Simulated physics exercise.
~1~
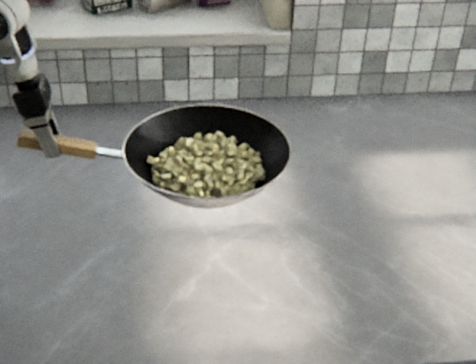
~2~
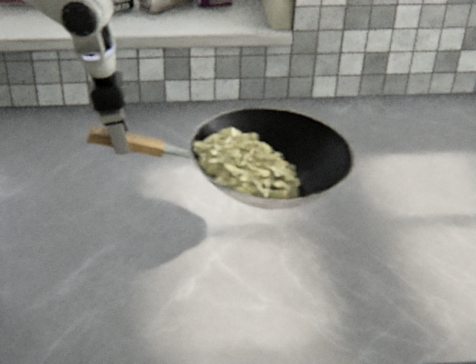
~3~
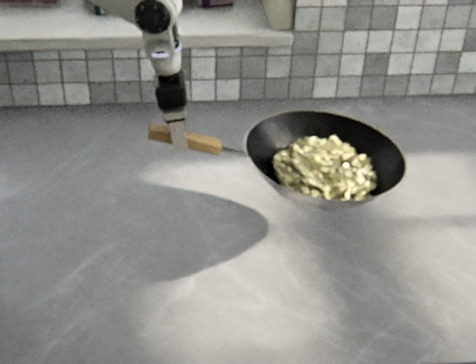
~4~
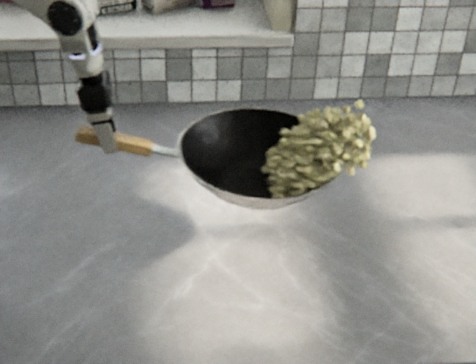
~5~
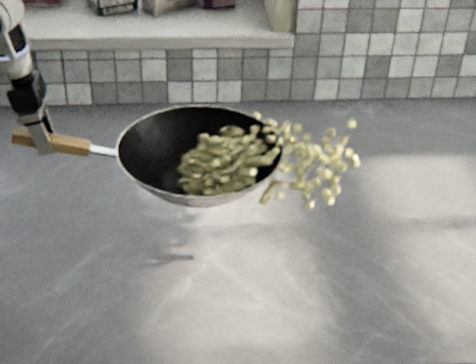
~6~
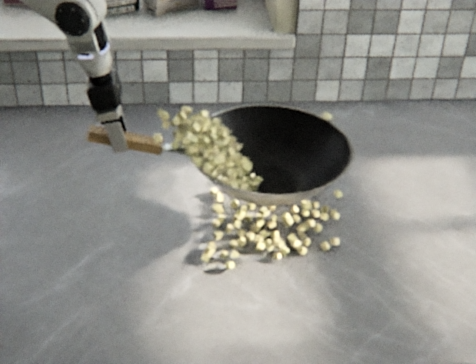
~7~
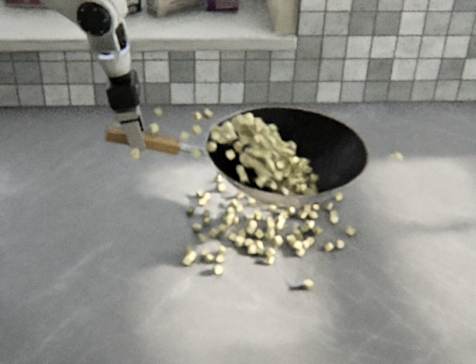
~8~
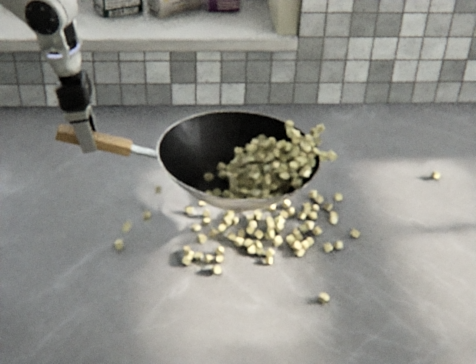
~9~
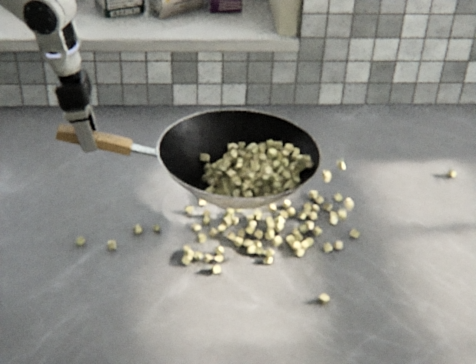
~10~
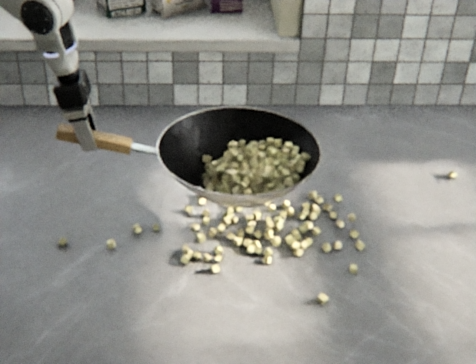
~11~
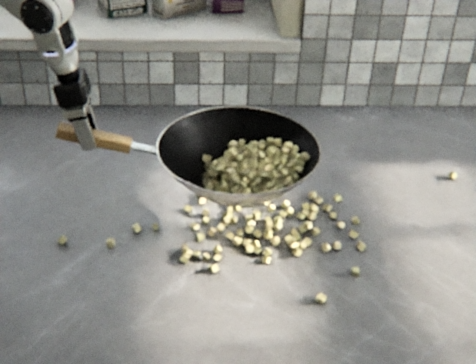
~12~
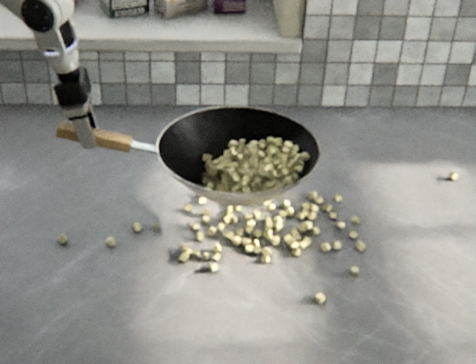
The clip shows a robot arm jerking a dark wok of pale green vegetable dice right, left and right again above a grey counter, flinging many over the rim, before easing back left and stopping with dice scattered below and most still inside.
